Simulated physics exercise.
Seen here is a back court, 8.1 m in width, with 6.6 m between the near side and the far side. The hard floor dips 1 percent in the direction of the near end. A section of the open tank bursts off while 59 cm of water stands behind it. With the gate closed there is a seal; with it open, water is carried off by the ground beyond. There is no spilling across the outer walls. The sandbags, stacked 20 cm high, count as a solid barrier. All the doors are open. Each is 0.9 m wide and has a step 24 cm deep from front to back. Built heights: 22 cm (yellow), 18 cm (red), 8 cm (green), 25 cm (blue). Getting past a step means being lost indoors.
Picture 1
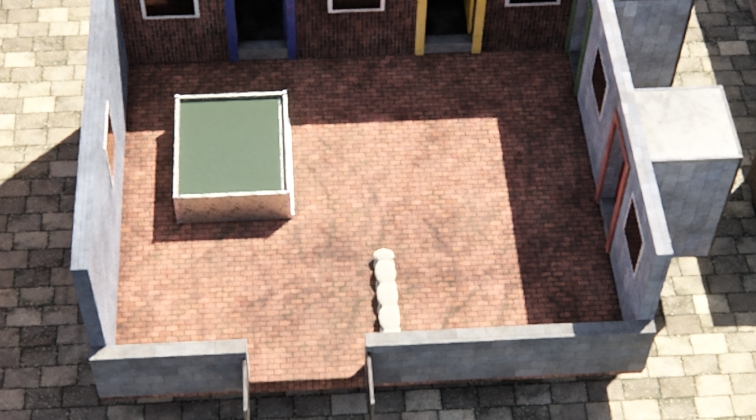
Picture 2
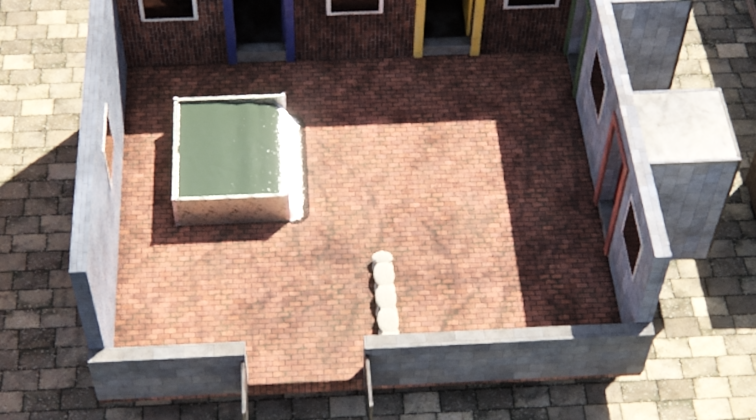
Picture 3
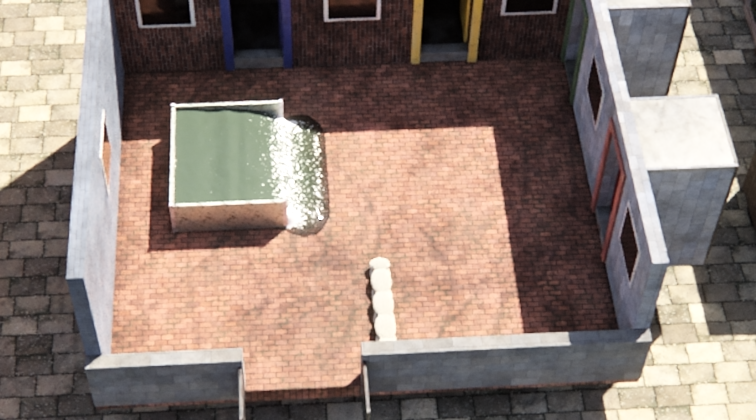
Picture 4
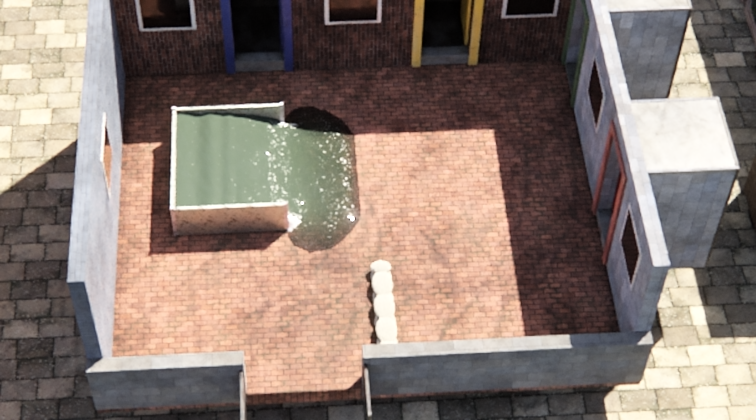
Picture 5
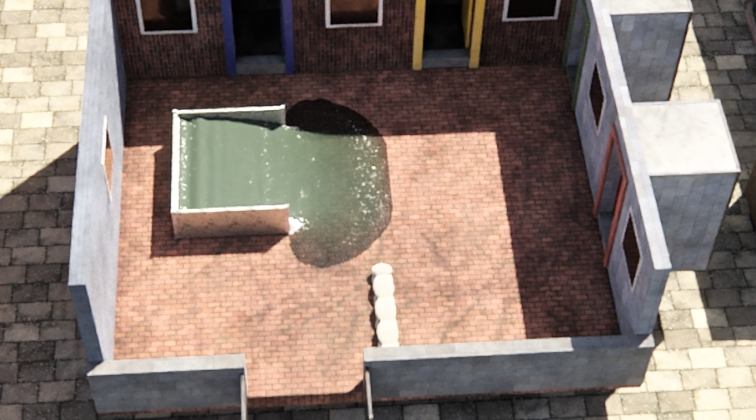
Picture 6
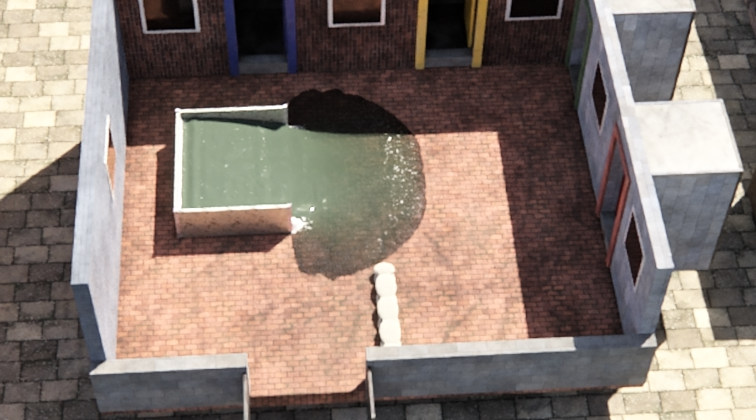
A walled courtyard paved in reddish brick is seen from high above, with grey walls, a blue-framed doorway and a yellow-framed one along the far side, and pale stone paving outside. A square tank of green water stands at the left, and a short row of whitish sandbags lies near the front opening. The tank's right side gives way and water pours out, foaming, then spreads rightward across the bricks in a widening rounded sheet.
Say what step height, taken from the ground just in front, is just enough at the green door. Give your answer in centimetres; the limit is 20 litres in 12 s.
I would put it at 18 cm.
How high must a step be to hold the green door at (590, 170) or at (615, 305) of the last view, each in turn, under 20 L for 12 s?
In turn: About 18 cm, about 11.5 cm.
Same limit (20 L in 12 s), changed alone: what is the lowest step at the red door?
The red one would have to be about 14.5 cm high.
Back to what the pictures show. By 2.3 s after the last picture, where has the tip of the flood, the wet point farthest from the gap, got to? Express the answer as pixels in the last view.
Somewhere near the pixel (616, 345).
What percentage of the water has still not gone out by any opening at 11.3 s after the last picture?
Around 90 percent is still there.
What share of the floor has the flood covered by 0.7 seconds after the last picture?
I'd estimate about 35 percent.
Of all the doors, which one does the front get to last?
It's the blue one.
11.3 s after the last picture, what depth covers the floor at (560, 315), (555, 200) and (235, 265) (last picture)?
Approx. 10 / 5 / 1 cm.
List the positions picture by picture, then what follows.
The first frame shows still water, 59 cm deep, in the open tank at (232, 146); the green door at (579, 33) is dry.
In the second frame, the gap is at (284, 160), the front 0.3 m out at (303, 215); the back of the open tank holds 59 cm.
In the third frame, the front is at (325, 212), 0.7 m from the gap at (282, 168); 1.6 m2 of floor is wet, 59 cm left at the back.
In the fourth frame, water pours out at (283, 172) and has run 1.2 m, to (354, 217); about 9 cm deep outside, 58 cm at the back.
In the fifth frame, the front is at (386, 213), 1.7 m from the gap at (284, 175); 4.8 m2 of floor is wet, 51 cm left at the back.
In the sixth frame, the front is at (420, 208), 2.3 m from the gap at (286, 175); 6.8 m2 of floor is wet, 51 cm left at the back; the green door at (579, 47), 5.6 m from the gap, is still 3.3 m from the nearest water.
Then, 0.7 s after the last picture water covers 35 % of the floor, deepest (24 cm) near (294, 208); it has not reached the green door.
Then, 2.3 s after the last picture water covers 55 % of the floor, deepest (28 cm) near (561, 73); 21 cm at the green door, 11 litres in over its 8 cm step.
Then, 11.3 s after the last picture water covers 80 % of the floor, deepest (12 cm) near (541, 368); 1 cm at the green door, 128 litres in over its 8 cm step.
At the green door as built, the water peaked near 23 cm, 2.9 s after the last picture.
Run again over the same 12 s with other heights there, 32 litres in over 16 cm, 9 litres over 22 cm. The limit of 20 litres is kept from about 18 cm up.
